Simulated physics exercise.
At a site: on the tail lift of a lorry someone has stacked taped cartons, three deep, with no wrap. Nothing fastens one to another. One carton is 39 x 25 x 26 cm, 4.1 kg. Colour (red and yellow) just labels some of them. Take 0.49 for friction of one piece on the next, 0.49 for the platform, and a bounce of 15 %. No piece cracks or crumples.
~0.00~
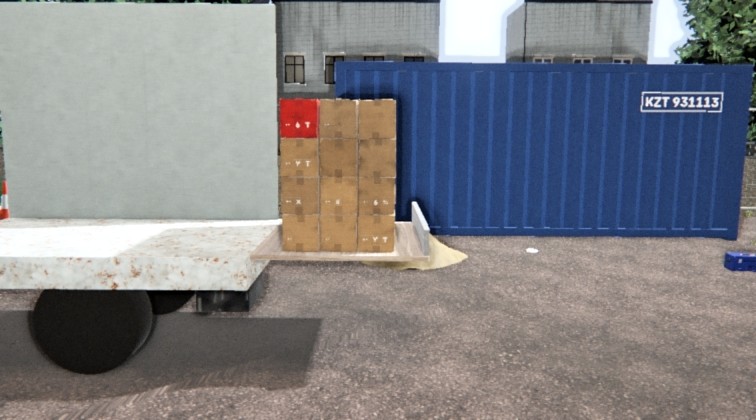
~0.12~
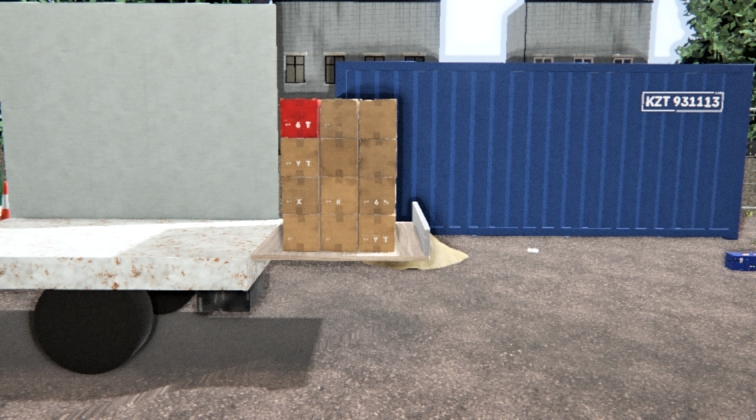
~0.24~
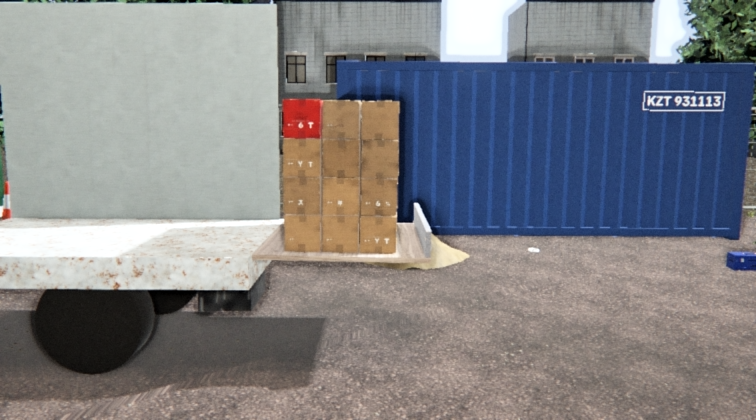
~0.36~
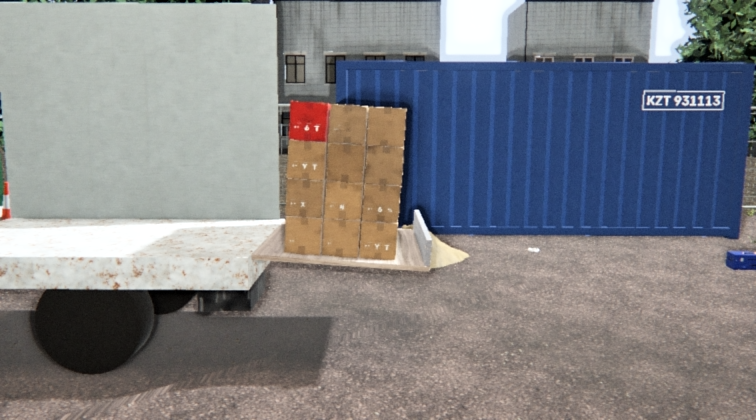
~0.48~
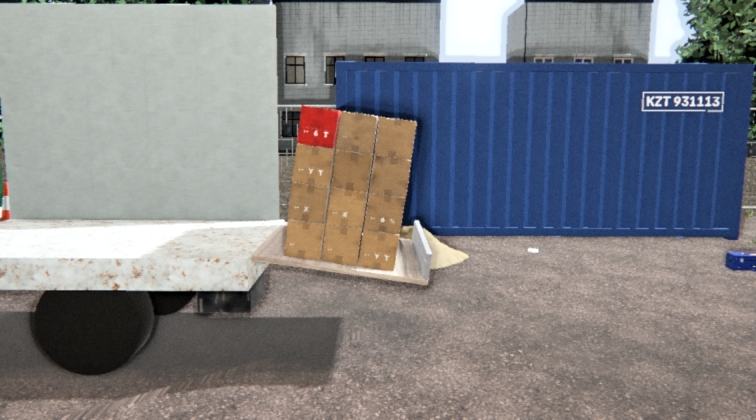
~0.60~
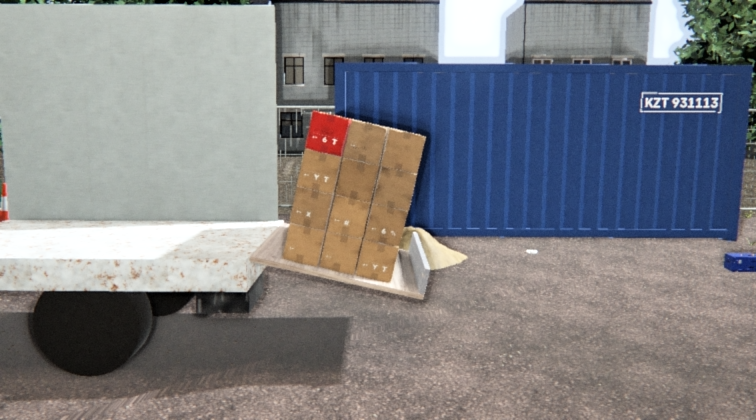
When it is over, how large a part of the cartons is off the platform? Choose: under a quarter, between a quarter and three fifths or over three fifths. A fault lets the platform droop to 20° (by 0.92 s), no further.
Ending off the platform: Between a quarter and three fifths.
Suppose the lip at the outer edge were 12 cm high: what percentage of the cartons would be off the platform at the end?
Then 50 per cent.
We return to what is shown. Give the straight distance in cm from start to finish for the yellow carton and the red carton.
About: Yellow 50, red 210.
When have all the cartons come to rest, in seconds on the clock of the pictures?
Around 3.0 s.
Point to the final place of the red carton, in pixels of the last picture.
At about (536, 302).
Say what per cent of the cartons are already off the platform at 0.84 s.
0 per cent by then.
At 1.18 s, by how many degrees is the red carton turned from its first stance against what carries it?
About 30°.
Around 0.84 s, slope 19°; none of the 36 cartons off the platform, 36 disturbed; red carton tipped 4°; yellow carton tipped 3°.
Around 1.18 s, slope 20°; 6 of the 36 cartons off the platform; red carton tipped 30°; yellow carton tipped 29°.
Around 1.58 s, slope 20°; 18 of the 36 cartons off the platform; red carton on its side; yellow carton tipped 42°.
Finally (3.0 s), slope 20°; 18 of the 36 cartons off the platform; red carton on its side; yellow carton tipped 41°. That is 50 per cent. Seen by the last camera, middles, red carton near (536, 302), yellow carton near (387, 219).
